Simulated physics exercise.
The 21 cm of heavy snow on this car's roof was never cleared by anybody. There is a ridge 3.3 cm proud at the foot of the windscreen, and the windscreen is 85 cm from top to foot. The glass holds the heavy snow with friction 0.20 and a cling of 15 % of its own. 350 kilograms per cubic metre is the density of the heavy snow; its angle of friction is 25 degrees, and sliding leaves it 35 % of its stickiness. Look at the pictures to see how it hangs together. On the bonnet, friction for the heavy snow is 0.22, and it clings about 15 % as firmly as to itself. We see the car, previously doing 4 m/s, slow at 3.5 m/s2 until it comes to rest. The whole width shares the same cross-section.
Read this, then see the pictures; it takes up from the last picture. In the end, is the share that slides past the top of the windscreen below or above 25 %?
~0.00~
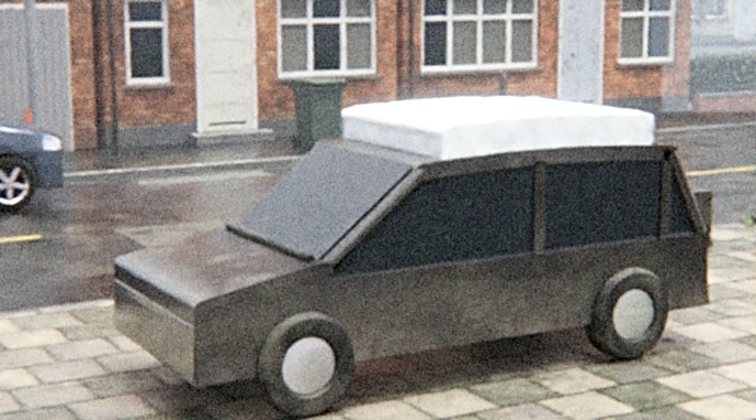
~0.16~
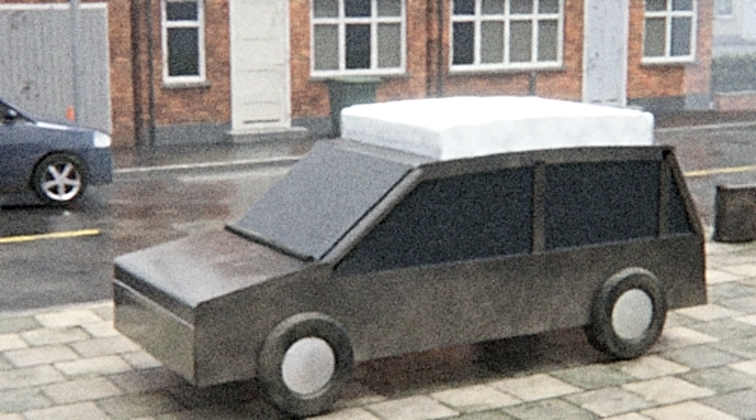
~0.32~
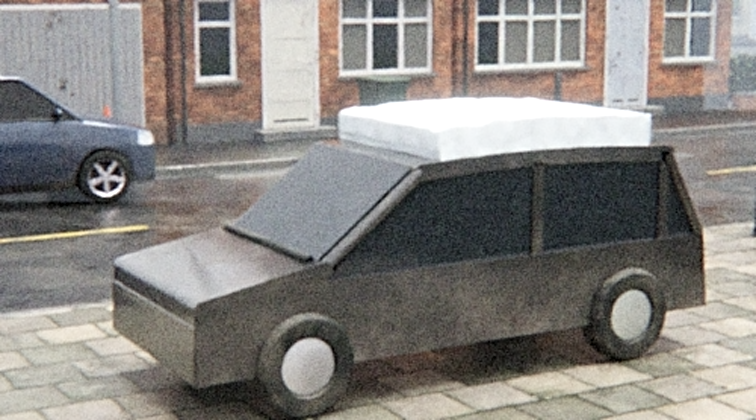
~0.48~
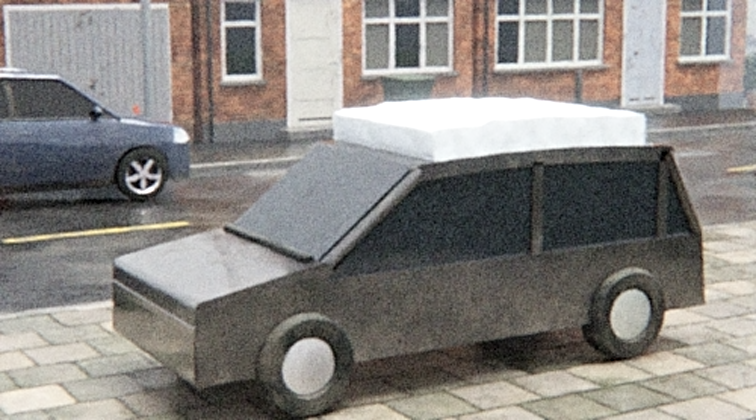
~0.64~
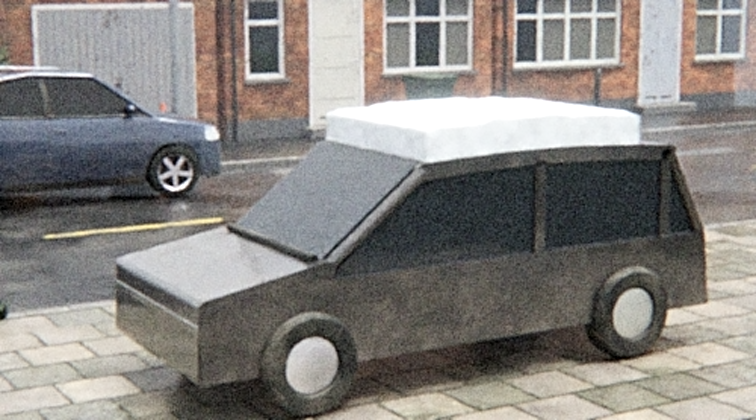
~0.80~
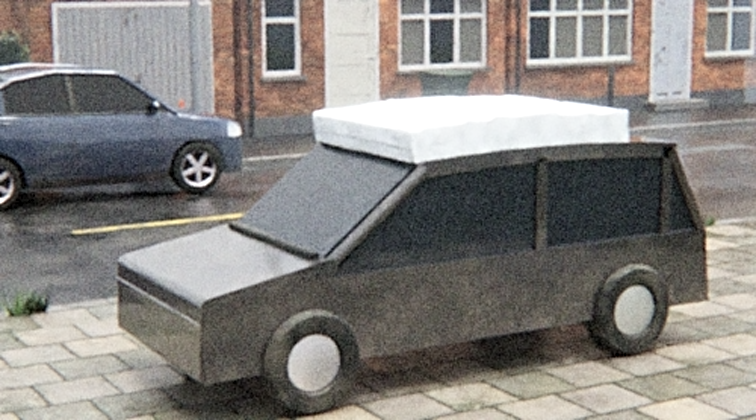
The share that slides past the top of the windscreen is above 25 %.
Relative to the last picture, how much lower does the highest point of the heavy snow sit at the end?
The gap comes to roughly 0 centimetres.
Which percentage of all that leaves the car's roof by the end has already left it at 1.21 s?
40 %.
By 1.21 s, 69 % of the snow is on the roof, 27 % on the glass, 4 % on the bonnet and none has gone off the nose.
By 1.68 s, 34 % of the snow is on the roof, 31 % on the glass, 31 % on the bonnet and 4 % has gone off the nose.
By 2.16 s, 23 % of the snow is on the roof, 18 % on the glass, 40 % on the bonnet and 19 % has gone off the nose.
By 2.64 s, 21 % of the snow is on the roof, 11 % on the glass, 29 % on the bonnet and 38 % has gone off the nose.
By 3.80 s, at the end, 19 % of the snow is on the roof, 11 % on the glass, 19 % on the bonnet and 52 % has gone off the nose.
